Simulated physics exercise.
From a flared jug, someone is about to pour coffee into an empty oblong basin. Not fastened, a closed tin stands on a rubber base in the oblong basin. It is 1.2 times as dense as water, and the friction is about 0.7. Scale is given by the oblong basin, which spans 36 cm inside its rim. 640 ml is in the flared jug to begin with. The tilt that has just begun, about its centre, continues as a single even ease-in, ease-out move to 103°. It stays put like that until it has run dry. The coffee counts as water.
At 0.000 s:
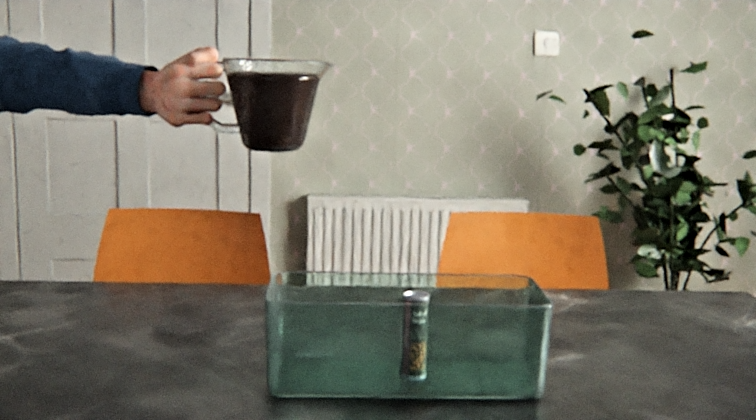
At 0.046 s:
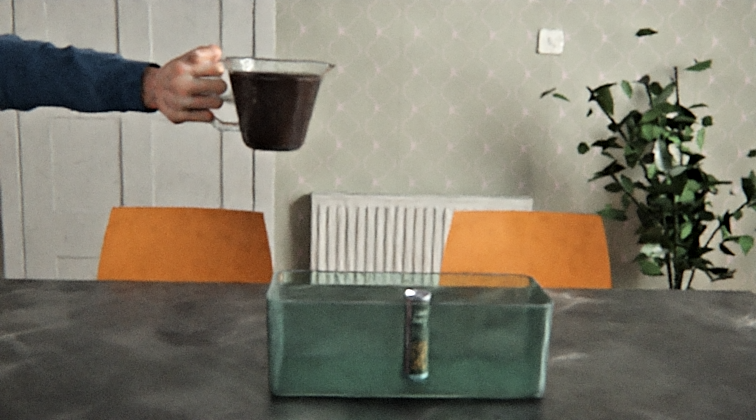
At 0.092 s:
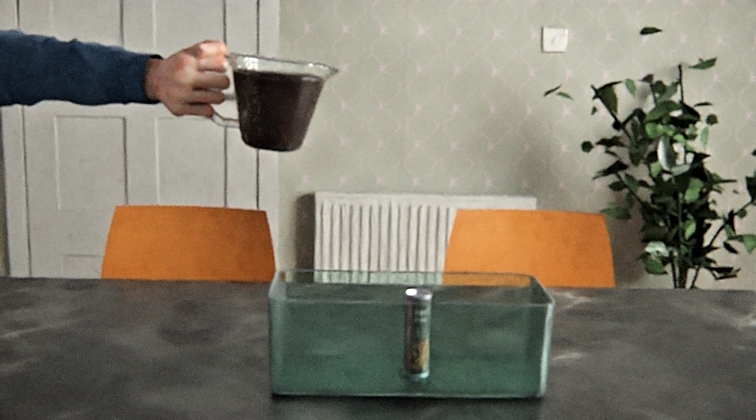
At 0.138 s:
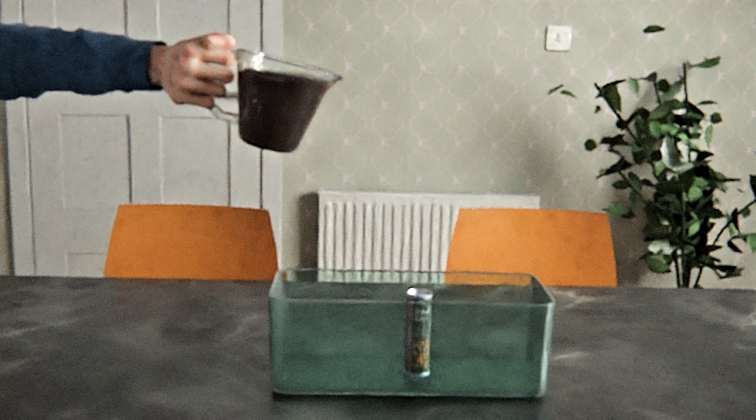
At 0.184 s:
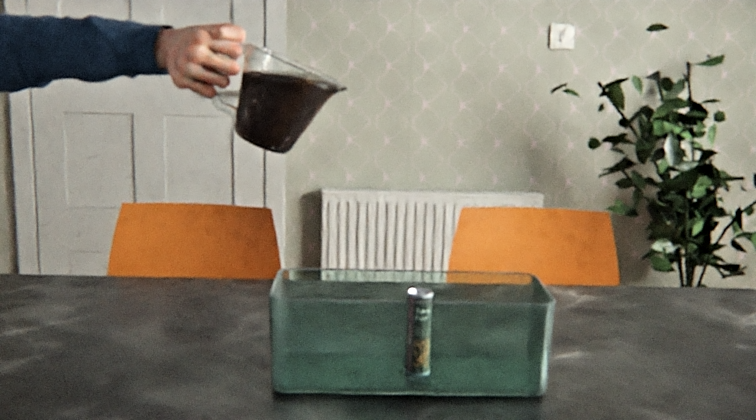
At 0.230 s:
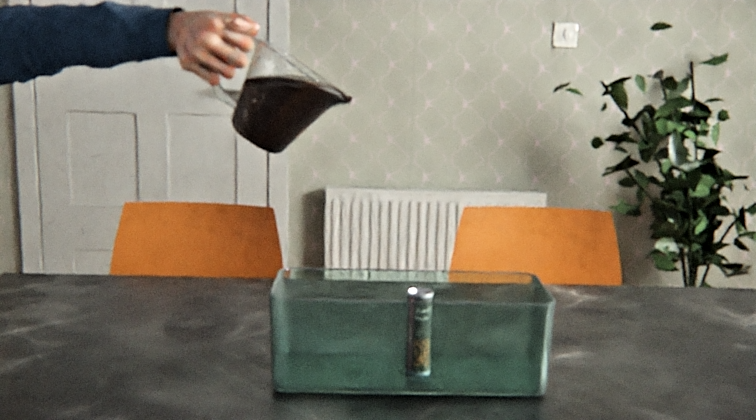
To begin with, a hand at the left holds a glass jug of dark liquid almost level above a table, where a small tin stands upright in a greenish oblong basin. The hand then tilts the jug steadily to the right, and the liquid shifts towards its lip.
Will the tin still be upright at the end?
No - it won't make it through.
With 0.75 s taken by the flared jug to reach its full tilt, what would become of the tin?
The tin topples.
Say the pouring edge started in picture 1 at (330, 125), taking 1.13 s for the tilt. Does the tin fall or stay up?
Result: Tin upright.
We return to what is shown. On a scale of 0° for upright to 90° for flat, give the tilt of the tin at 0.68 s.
Some 5°.
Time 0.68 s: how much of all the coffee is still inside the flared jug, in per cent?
5 in a hundred, give or take.
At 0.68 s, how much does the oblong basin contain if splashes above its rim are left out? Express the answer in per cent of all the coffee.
The share is close to 74 percent.
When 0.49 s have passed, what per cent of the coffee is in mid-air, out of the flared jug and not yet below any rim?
Close to 50 in a hundred.
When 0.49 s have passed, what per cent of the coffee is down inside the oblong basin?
Estimate - around 12 in a hundred parts.
After 0.49 s the tilt is 95° and 39 per cent is still to pour; the tin stands where it began.
After 0.68 s the tilt is 103° and 5 per cent is still to pour; the tin leans 6°.
After 0.88 s the tilt is 103° and 0 per cent is still to pour; the tin lies on its side.
After 1.10 s the tilt is 103° and 0 per cent is still to pour; the tin lies on its side.
In the end the tin lies on its side.
